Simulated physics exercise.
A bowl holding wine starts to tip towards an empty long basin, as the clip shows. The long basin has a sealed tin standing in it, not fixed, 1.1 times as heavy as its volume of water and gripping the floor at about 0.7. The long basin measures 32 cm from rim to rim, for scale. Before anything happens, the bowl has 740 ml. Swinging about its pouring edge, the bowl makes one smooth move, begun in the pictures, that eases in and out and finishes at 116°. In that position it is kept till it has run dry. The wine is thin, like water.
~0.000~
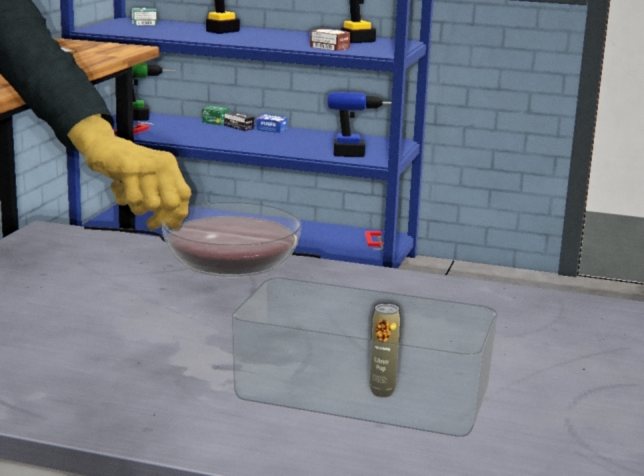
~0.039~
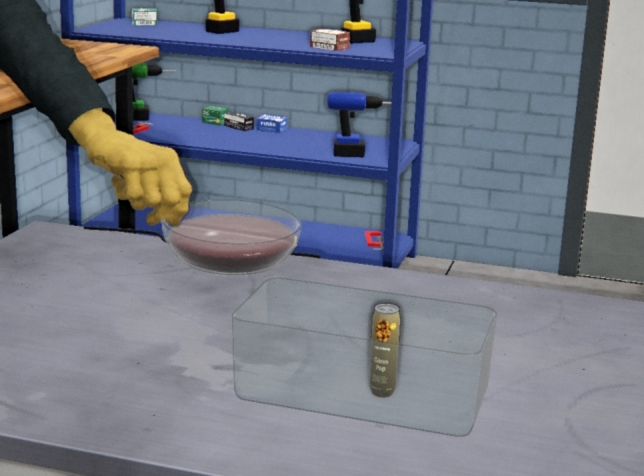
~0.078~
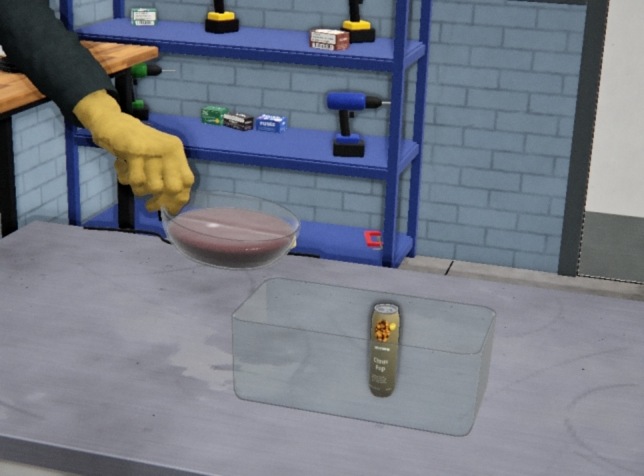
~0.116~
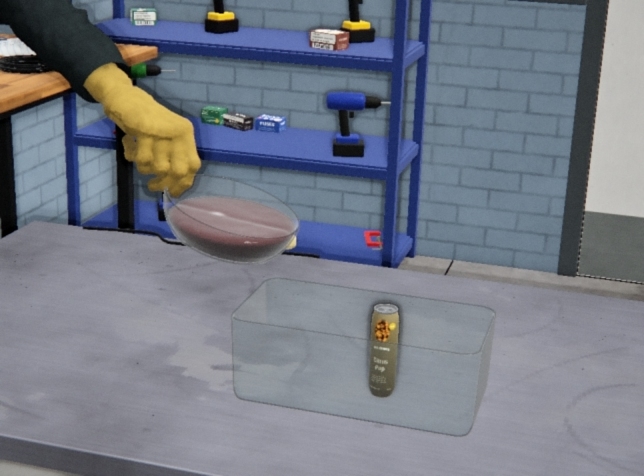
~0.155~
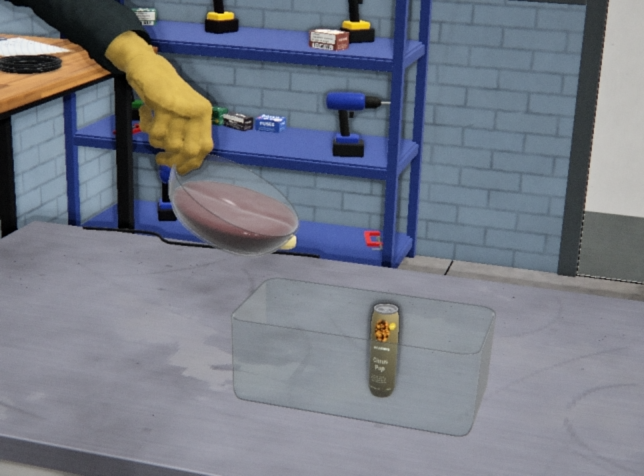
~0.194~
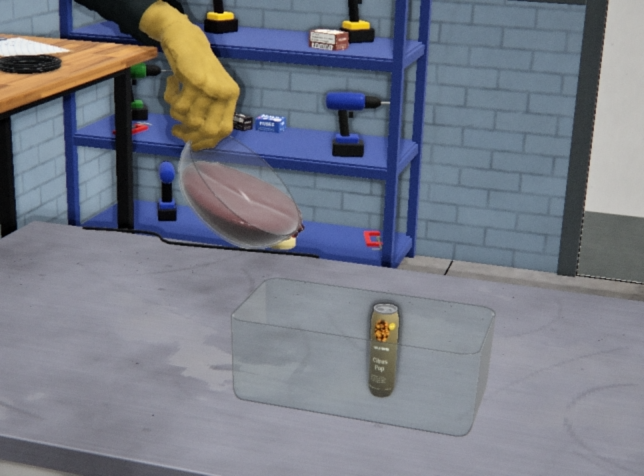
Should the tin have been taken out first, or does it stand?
It is going to fail.
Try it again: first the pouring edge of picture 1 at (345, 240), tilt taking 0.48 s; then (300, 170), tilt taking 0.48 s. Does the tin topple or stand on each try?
First it stays on its base; then it stays on its base.
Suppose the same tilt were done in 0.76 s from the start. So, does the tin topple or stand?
Outcome - the tin comes down.
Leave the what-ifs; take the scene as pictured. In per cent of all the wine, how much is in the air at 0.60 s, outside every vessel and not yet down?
Some 3 % is up in the air.
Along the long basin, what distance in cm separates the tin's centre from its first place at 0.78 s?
Roughly 7 cm.
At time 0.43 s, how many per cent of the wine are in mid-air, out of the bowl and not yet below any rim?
Close to 74 per cent, I'd say.
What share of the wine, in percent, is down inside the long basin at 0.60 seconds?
Close to 98 in a hundred.
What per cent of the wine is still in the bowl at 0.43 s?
About 10 per cent.
By 0.43 s the tilt is 113° and 9 per cent is still to pour; the tin stands where it began.
By 0.60 s the tilt is 116° and 0 per cent is still to pour; the tin leans 33°.
By 0.78 s the tilt is 116° and 0 per cent is still to pour; the tin lies on its side.
By 0.98 s the tilt is 116° and 0 per cent is still to pour; the tin lies on its side.
At rest the tin lies on its side.
